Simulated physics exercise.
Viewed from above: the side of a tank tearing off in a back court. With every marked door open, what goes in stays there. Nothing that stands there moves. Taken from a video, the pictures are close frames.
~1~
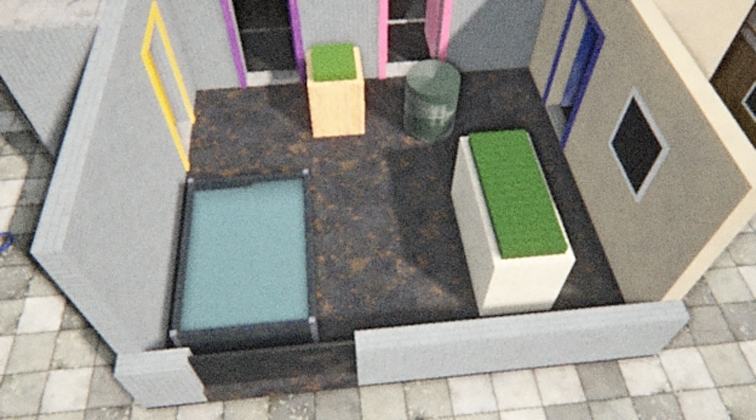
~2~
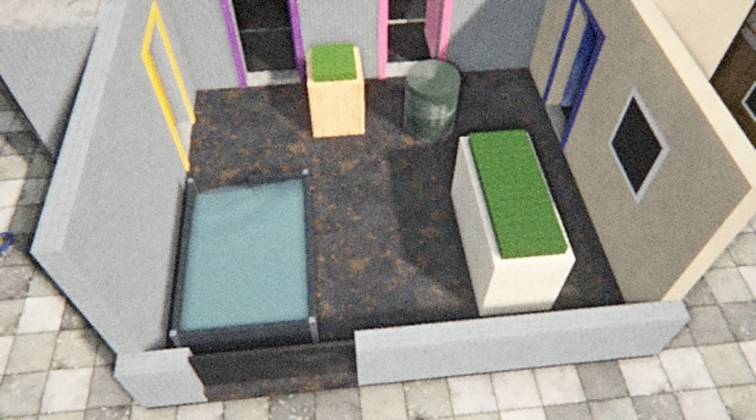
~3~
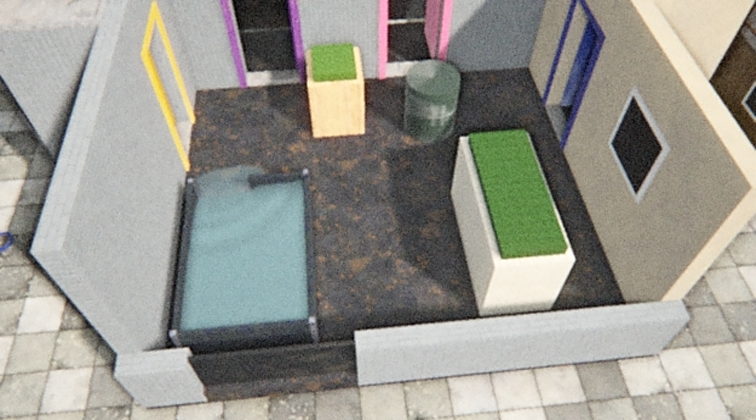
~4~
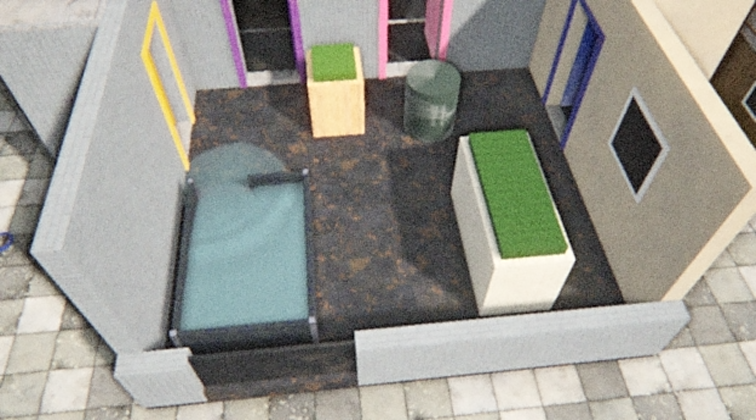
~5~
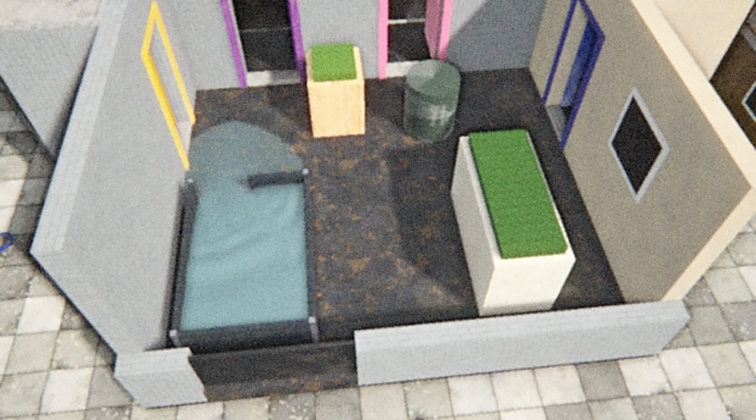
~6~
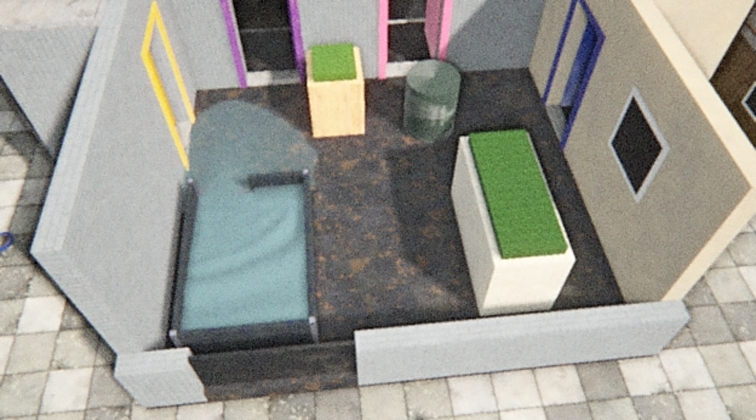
Water in an open tank on the left stirred, then poured out through a gap in its far side and spread across the dark courtyard floor toward the back, while the grass-topped blocks stayed still.
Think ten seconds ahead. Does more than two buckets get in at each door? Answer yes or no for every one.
Pink door: No, purple door: Yes, blue door: Yes, yellow door: Yes.
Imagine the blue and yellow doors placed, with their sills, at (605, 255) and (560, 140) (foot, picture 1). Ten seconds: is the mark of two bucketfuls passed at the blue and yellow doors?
I'd say the blue door falls short, while the yellow door falls short.
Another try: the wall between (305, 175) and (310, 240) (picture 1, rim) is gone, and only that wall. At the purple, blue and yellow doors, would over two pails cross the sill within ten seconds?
Then: Purple door lets less in; blue door floods; yellow door holds.
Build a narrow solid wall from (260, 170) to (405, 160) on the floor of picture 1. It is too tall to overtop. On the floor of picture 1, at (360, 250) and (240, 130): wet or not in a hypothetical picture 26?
As listed: Clear, under water.
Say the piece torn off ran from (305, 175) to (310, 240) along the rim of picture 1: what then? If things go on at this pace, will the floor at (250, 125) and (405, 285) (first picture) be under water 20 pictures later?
The first spot is spared and the second is soaked.
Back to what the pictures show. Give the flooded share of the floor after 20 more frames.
Some 35 in a hundred.
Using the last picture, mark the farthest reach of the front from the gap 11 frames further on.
Roughly (386, 79).
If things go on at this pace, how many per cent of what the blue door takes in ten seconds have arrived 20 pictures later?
Near 0 in a hundred.
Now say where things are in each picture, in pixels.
In the first picture, the open tank at (247, 249) is whole and still.
In the second picture, the front is at a hidden place, out from the gap on the open tank's far side.
In the third picture, water pours out on the open tank's far side and has run to (247, 169).
In the fourth picture, water pours out on the open tank's far side and has run to (244, 147).
In the fifth picture, water pours out on the open tank's far side and has run to (227, 126).
In the sixth picture, the front is at (221, 107), out from the gap on the open tank's far side.
A moment on, water covers 20 % of the floor; the pink door not reached, the purple door wet at the sill, nothing in, the blue door not reached, the yellow door under two buckets in.
Next, water covers 25 % of the floor; the pink door not reached, the purple door under two buckets in, the blue door not reached, the yellow door over two buckets in.
Then, water covers 35 % of the floor; the pink door wet at the sill, nothing in, the purple door over two buckets in, the blue door not reached, the yellow door over two buckets in.
Later, water covers 65 % of the floor; the pink door wet at the sill, nothing in, the purple door far over two buckets in, the blue door under two buckets in, the yellow door far over two buckets in.
In the end, water covers 95 % of the floor; the pink door wet at the sill, nothing in, the purple door far over two buckets in, the blue door over two buckets in, the yellow door far over two buckets in.
